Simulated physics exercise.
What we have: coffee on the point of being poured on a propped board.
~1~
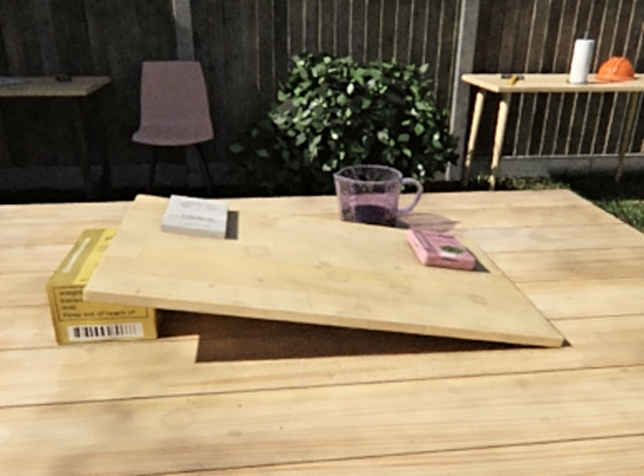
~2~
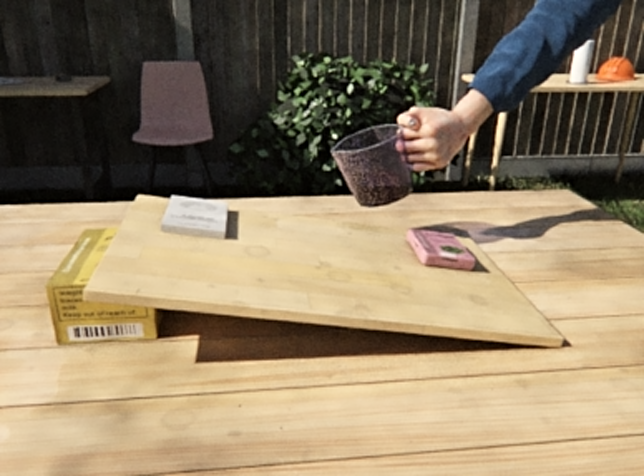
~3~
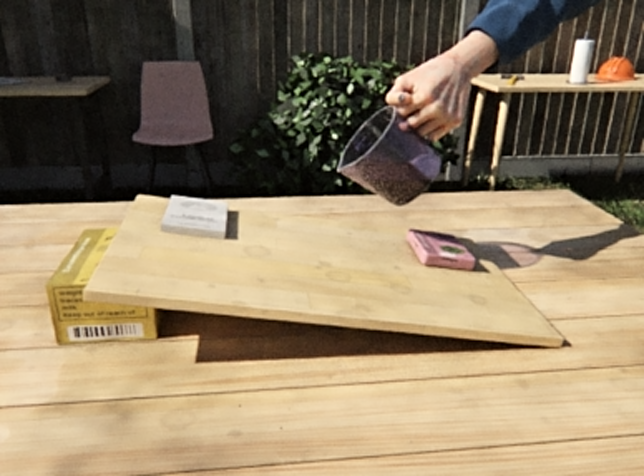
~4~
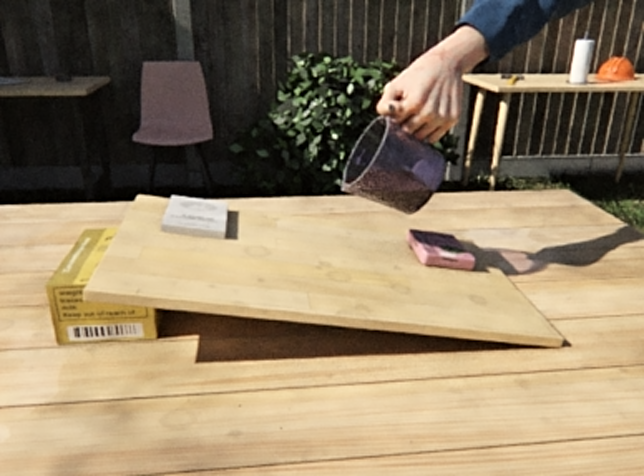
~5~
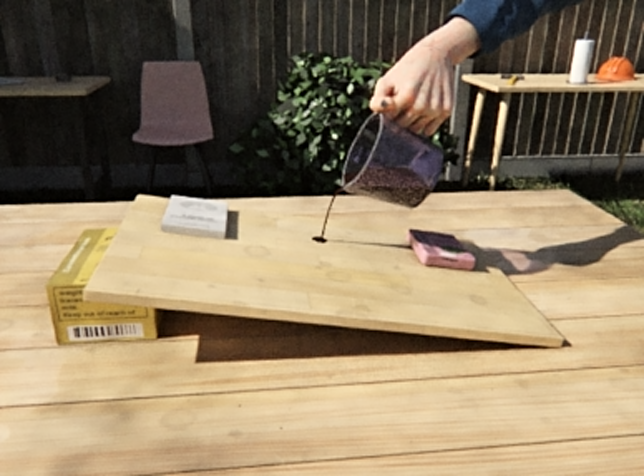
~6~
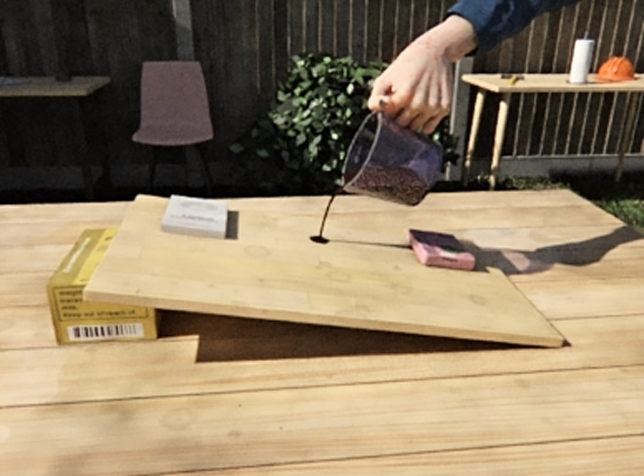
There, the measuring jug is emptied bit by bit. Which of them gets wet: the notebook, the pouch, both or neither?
Item by item: On the left the notebook - dry, on the right the pouch - wet.
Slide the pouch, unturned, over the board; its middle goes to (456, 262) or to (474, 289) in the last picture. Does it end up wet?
At the first spot it gets dampened, at the second spot it remains clean.
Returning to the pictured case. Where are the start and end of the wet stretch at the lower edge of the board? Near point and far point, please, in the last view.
I'd say it stretches from roughly (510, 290) up to (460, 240).
Soon after, it runs down to the right; the notebook is dry; the pouch is dry.
Later, it runs down to the right and off the end; the notebook is dry; the pouch is wet.
In the end, it runs down to the right and off the end; the notebook is dry; the pouch is wet.
